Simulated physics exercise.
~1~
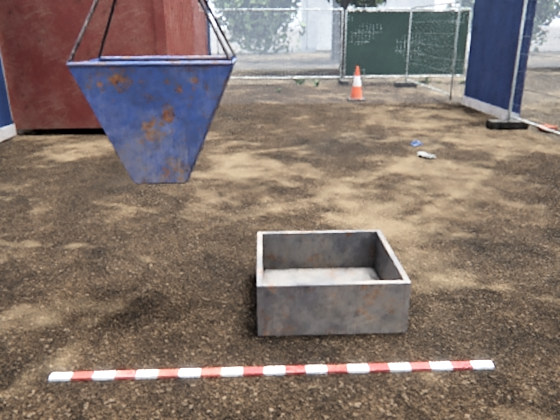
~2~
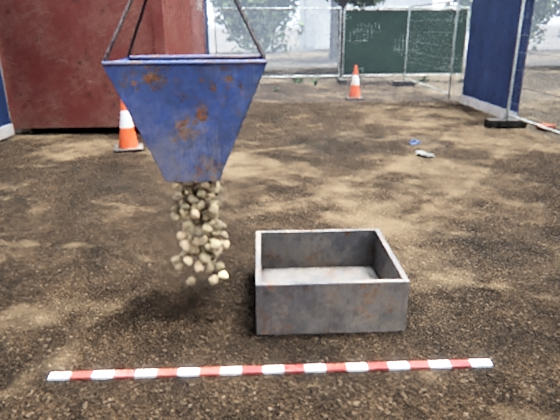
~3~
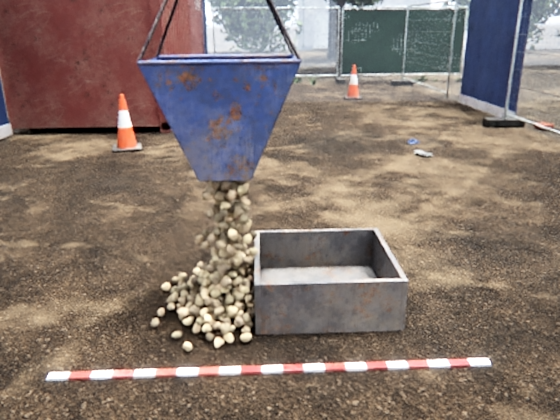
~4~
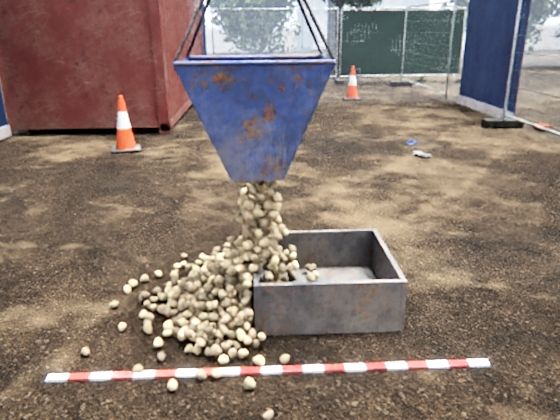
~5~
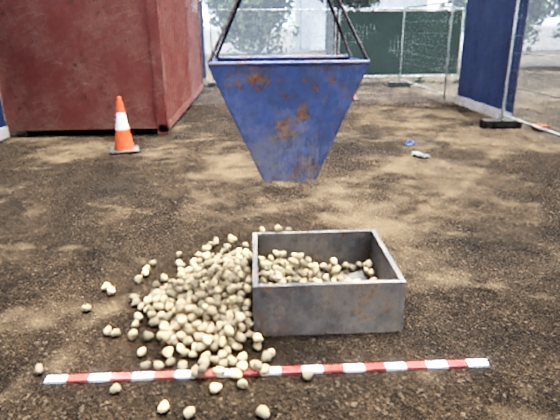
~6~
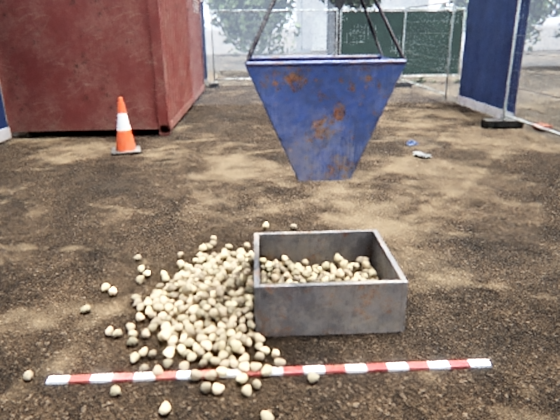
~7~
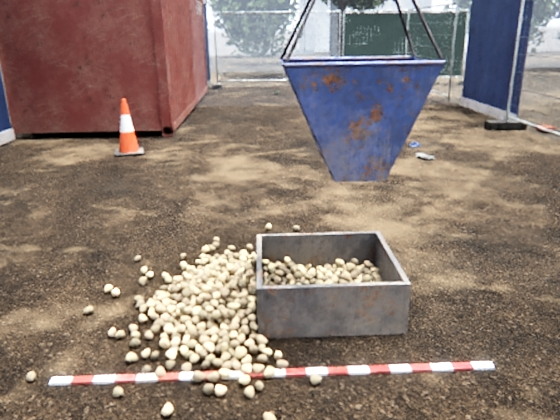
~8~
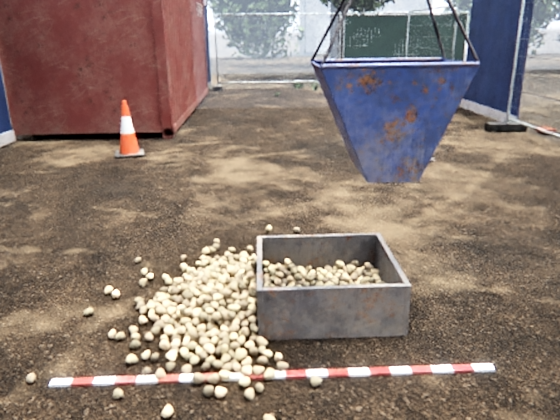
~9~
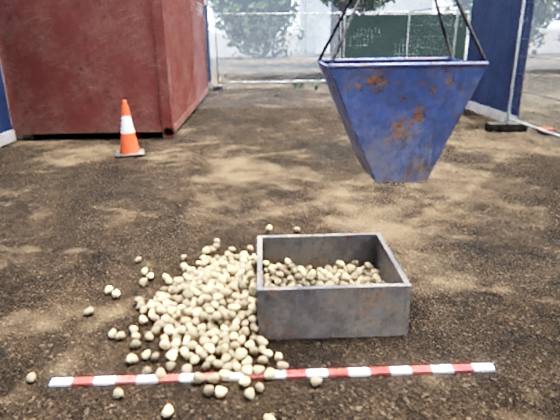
The clip opens on a rusty blue hopper hanging above a dirt yard, up and to the left of an open grey bin, with a red and white striped staff lying in front. As the hopper glides steadily to the right, pale rounded stones begin pouring from its underside. They land on the ground left of the bin and build into a spreading heap against its side. The last of the stream then drops inside the bin, and the hopper runs empty. It continues right and slows, leaving most stones heaped outside and a smaller share in the bin.
